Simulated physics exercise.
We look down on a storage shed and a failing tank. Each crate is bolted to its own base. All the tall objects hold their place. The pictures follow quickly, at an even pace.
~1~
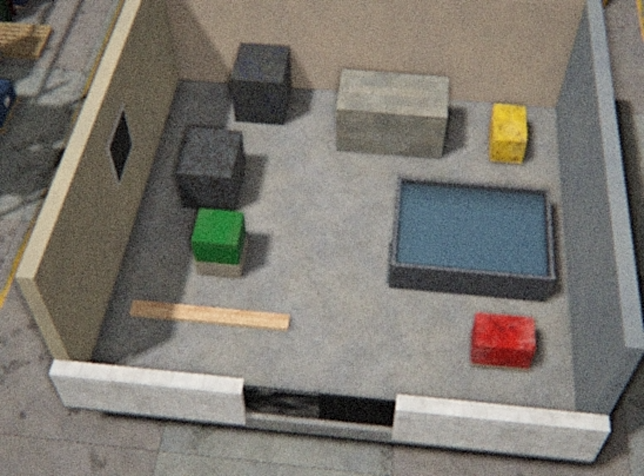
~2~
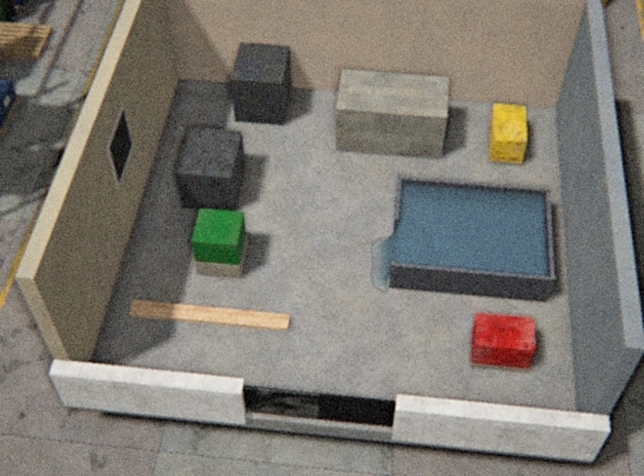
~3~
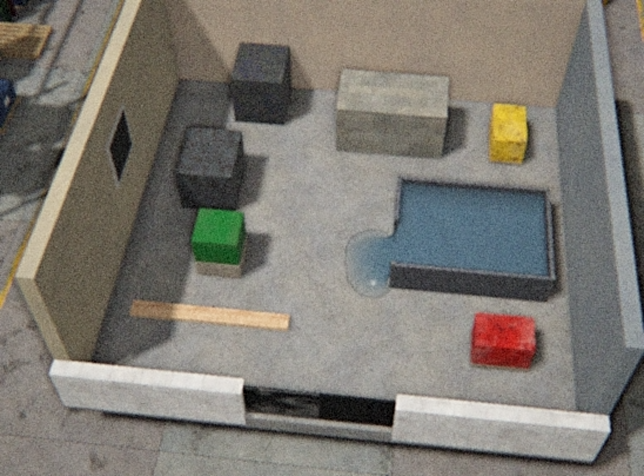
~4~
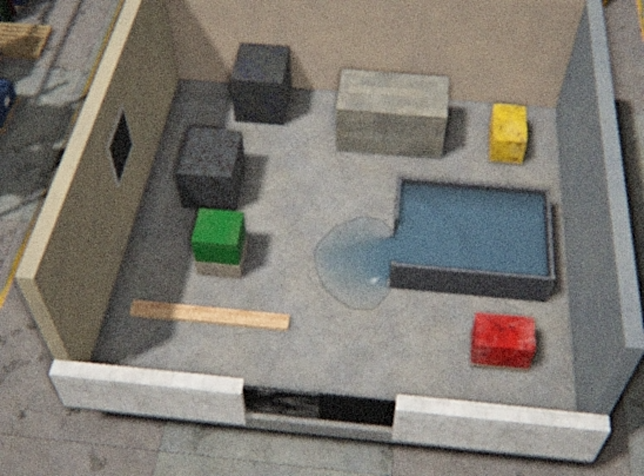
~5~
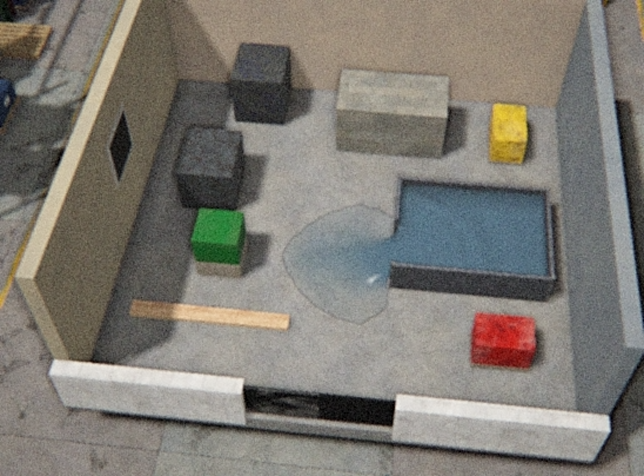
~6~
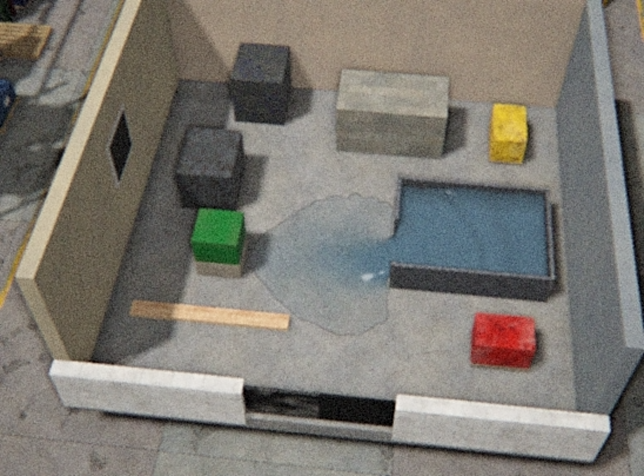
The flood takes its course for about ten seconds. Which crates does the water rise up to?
The yellow crate stays dry; the green crate stays dry; the red crate stays dry.
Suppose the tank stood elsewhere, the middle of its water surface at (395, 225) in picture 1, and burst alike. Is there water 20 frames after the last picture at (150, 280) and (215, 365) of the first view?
As listed: Covered, awash.
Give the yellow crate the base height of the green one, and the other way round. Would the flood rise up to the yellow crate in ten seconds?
In short: Yellow keeps dry.
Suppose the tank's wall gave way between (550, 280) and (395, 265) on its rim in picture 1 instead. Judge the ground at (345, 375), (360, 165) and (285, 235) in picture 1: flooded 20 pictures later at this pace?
In that order: Awash, clear, free of water.
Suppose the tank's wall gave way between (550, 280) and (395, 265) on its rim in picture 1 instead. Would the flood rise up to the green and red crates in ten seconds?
My reading: The green crate keeps dry, the red crate takes water.
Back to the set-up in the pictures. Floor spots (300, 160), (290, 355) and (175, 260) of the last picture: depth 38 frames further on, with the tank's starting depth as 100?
Roughly 4, 6 and 16 per cent, in turn.
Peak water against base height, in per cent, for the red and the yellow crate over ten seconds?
In turn 60 and 50 per cent.
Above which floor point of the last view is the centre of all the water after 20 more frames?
Around (346, 255).
A moment on, water covers 20 % of the floor; the yellow crate not reached, the green crate water round its plinth, the red crate not reached.
Next, water covers 35 % of the floor; the yellow crate not reached, the green crate water round its plinth, the red crate not reached.
Then, water covers 45 % of the floor; the yellow crate not reached, the green crate water round its plinth, the red crate not reached.
Later, water covers 60 % of the floor; the yellow crate not reached, the green crate water round its plinth, the red crate not reached.
In the end, water covers 85 % of the floor; the yellow crate stayed above the water, the green crate stayed above the water, the red crate stayed above the water.
